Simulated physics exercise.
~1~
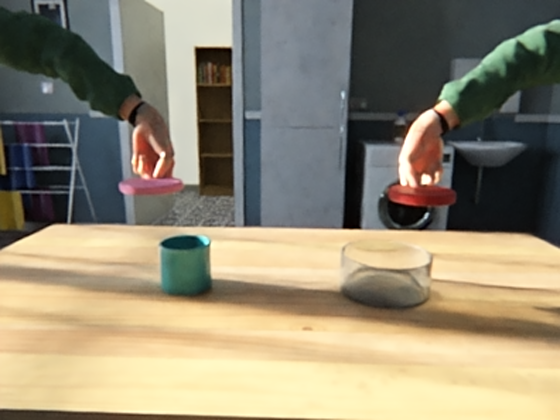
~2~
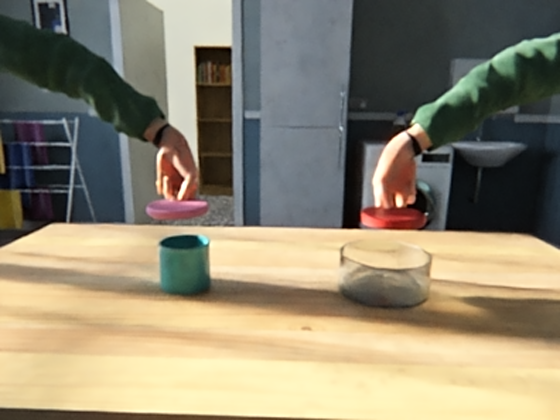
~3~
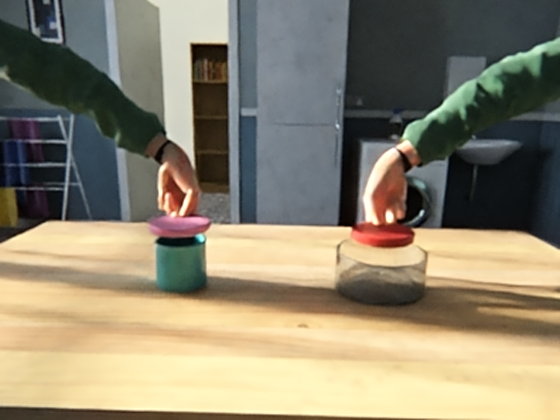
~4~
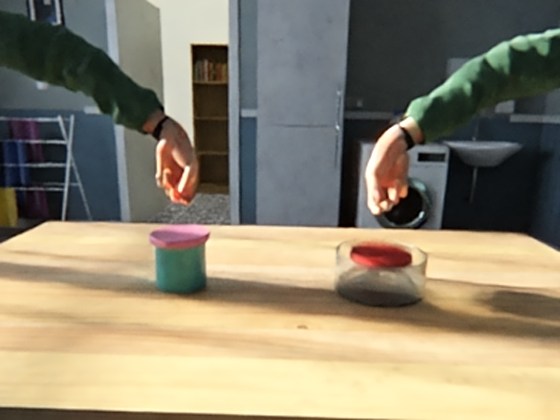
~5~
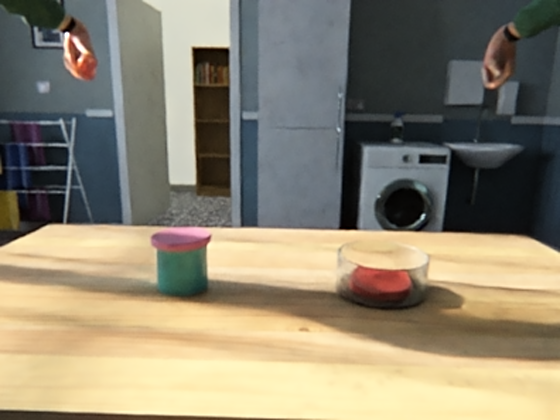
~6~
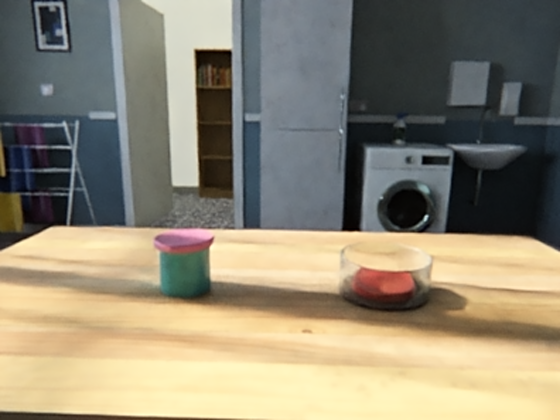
In this clip, two hands lower a pink coaster onto a teal beaker at left and a red coaster toward a wider clear glass at right, then let go and withdraw. The pink coaster rests on the rim, while the red one drops inside to the bottom.
